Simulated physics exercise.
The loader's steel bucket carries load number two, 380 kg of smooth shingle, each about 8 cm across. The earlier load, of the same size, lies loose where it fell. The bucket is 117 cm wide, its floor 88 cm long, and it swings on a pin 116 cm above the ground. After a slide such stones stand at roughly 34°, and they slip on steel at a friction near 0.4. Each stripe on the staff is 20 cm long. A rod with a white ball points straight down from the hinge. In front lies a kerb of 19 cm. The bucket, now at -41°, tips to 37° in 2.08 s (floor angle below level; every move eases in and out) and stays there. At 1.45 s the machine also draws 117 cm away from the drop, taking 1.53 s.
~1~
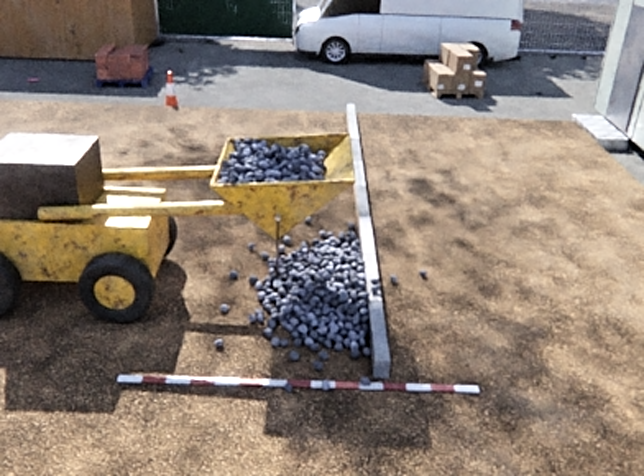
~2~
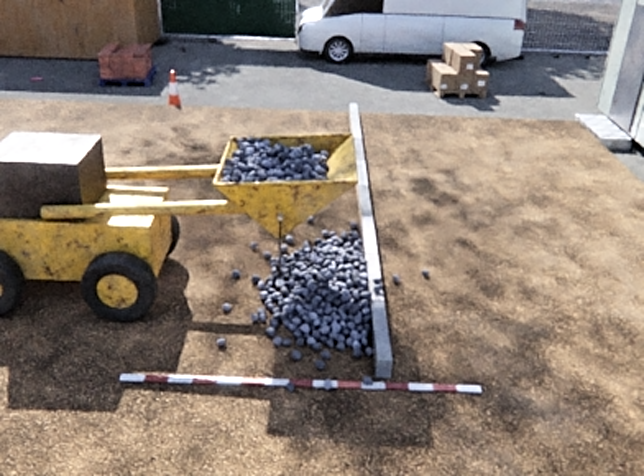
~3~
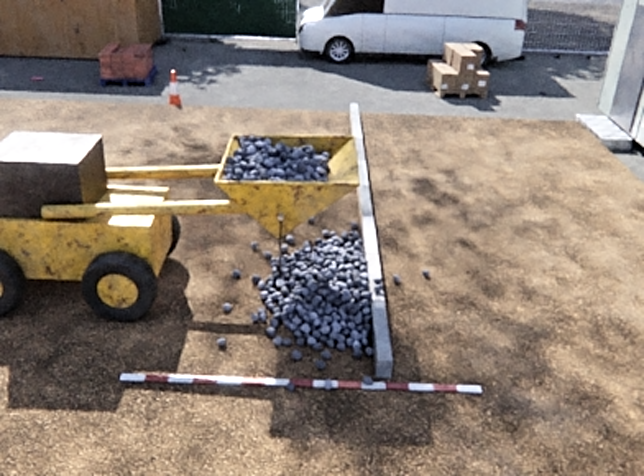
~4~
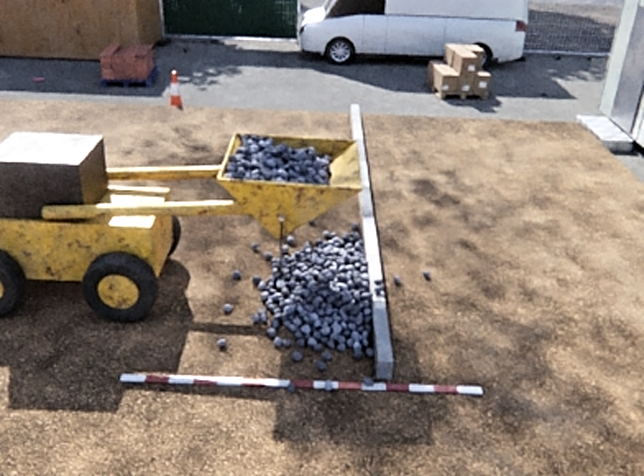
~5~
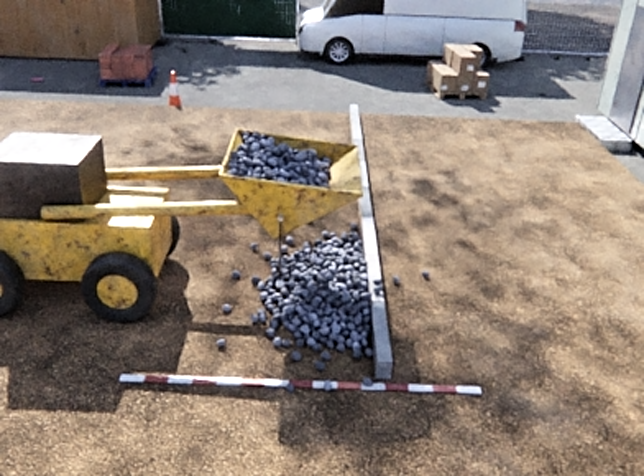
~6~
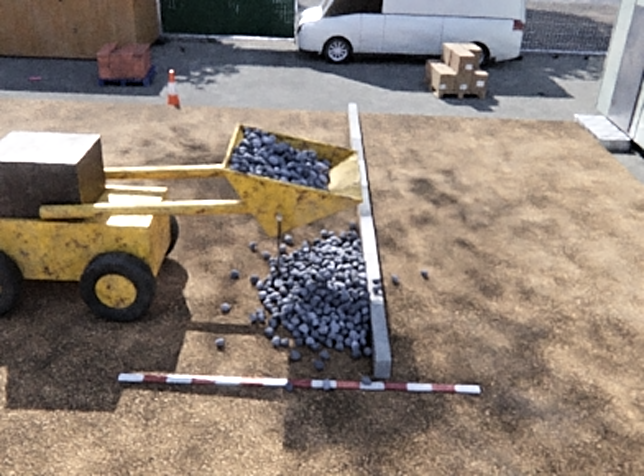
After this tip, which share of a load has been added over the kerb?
Close to 15 parts in a hundred.
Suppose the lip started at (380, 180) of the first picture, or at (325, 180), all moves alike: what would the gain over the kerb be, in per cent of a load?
About 35 and 0 per cent.
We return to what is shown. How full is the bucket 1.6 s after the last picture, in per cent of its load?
It holds some 5 per cent.
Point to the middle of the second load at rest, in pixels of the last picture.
Around (334, 279).
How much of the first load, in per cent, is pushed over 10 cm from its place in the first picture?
Roughly 10 per cent of them.
Then, 1.0 s after the last picture the floor is at 25°; in per cent of one load, 95 in the bucket, 104 on this side of the kerb; the foremost stones are at (378, 272).
Then, 1.6 s after the last picture the floor is at 37°; in per cent of one load, 3 in the bucket, 184 on this side of the kerb, 12 over the kerb; the foremost stones are at (421, 282).
Then, 2.8 s after the last picture the floor is at 37°; in per cent of one load, 0 in the bucket, 184 on this side of the kerb, 15 over the kerb; the foremost stones are at (471, 303).
Then, 5.5 s after the last picture the floor is at 37°; in per cent of one load, 0 in the bucket, 184 on this side of the kerb, 15 over the kerb; the foremost stones are at (471, 303). Net gain over the kerb, 15.
